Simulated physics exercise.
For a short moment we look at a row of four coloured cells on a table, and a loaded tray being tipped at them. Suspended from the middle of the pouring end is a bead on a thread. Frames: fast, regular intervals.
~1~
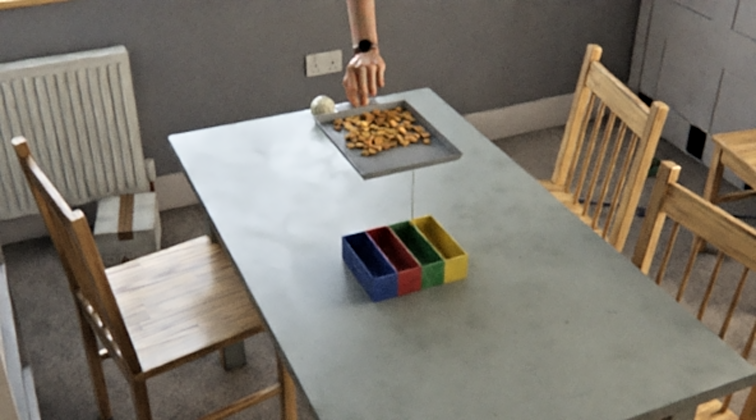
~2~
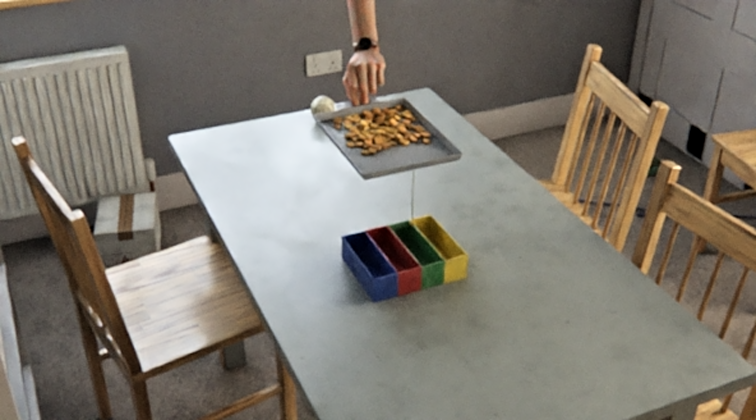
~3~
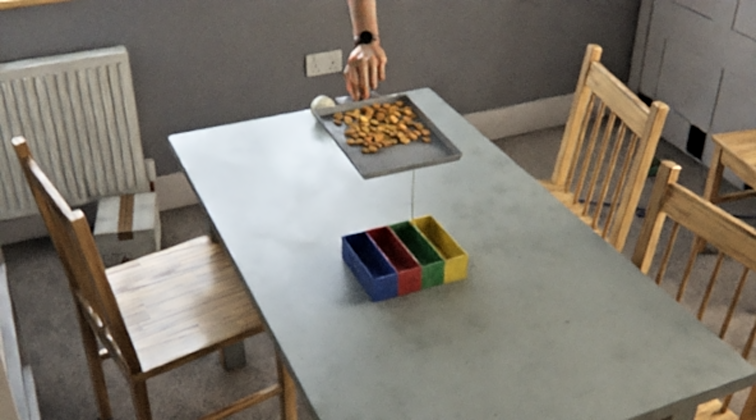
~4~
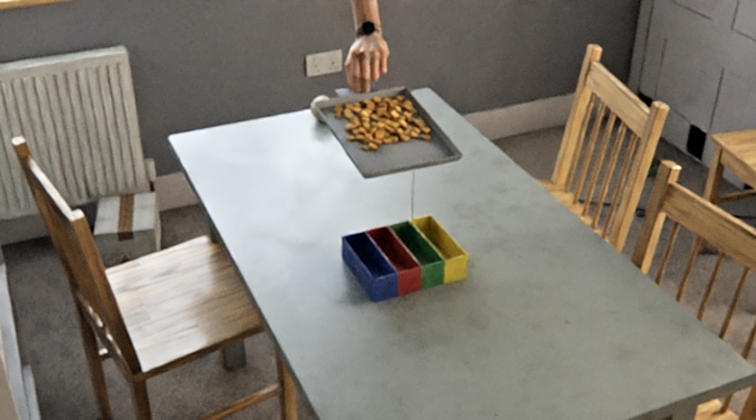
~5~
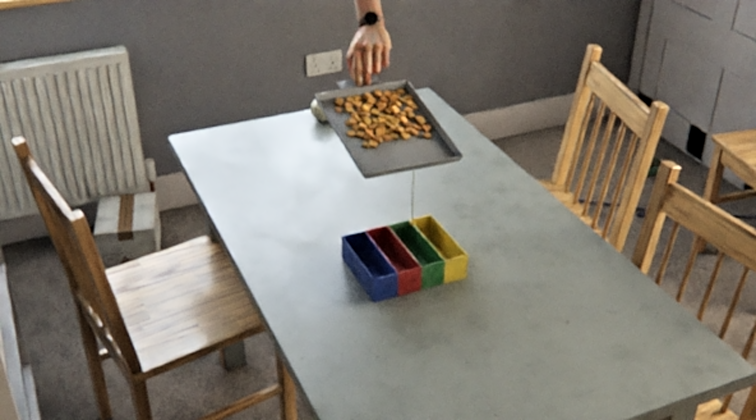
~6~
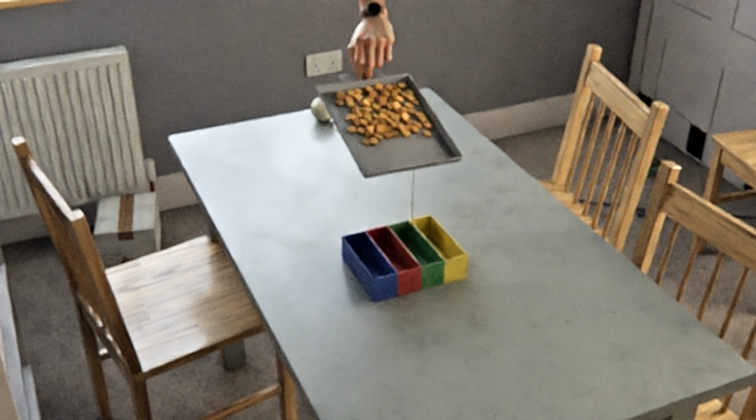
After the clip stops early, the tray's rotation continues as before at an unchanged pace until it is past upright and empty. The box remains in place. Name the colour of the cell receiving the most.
That is the yellow one.
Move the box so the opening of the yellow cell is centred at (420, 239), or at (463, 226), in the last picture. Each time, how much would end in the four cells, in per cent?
You'd see around 30 per cent and then around 90 per cent.
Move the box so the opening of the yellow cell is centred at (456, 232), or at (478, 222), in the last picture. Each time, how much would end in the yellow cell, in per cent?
Around 30 and then 10 per cent.
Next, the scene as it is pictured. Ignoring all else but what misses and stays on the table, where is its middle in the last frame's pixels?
The middle lies near (468, 250).
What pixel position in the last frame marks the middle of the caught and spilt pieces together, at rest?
I'd place the middle at about (445, 256).
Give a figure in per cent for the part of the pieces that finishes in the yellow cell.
I'd estimate near 30 per cent.
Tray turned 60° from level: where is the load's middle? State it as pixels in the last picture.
I'd mark the middle close to (432, 159).
Shortly afterwards, tray tipped steeply; the bulk on the tray; only a few in the yellow cell; a little falling or outside the box.
Next, tray tipped right over; near a quarter on the tray; near a quarter in the yellow cell; a little in the green cell; only a few in the red cell; near half falling or outside the box.
Some moments later, tray tipped past a quarter turn; near a third in the yellow cell; a little in the green cell; a little in the red cell; near half falling or outside the box.
In the end, tray tipped past a quarter turn; near a third in the yellow cell; a little in the green cell; a little in the red cell; none at all in the blue cell; near half outside the box.
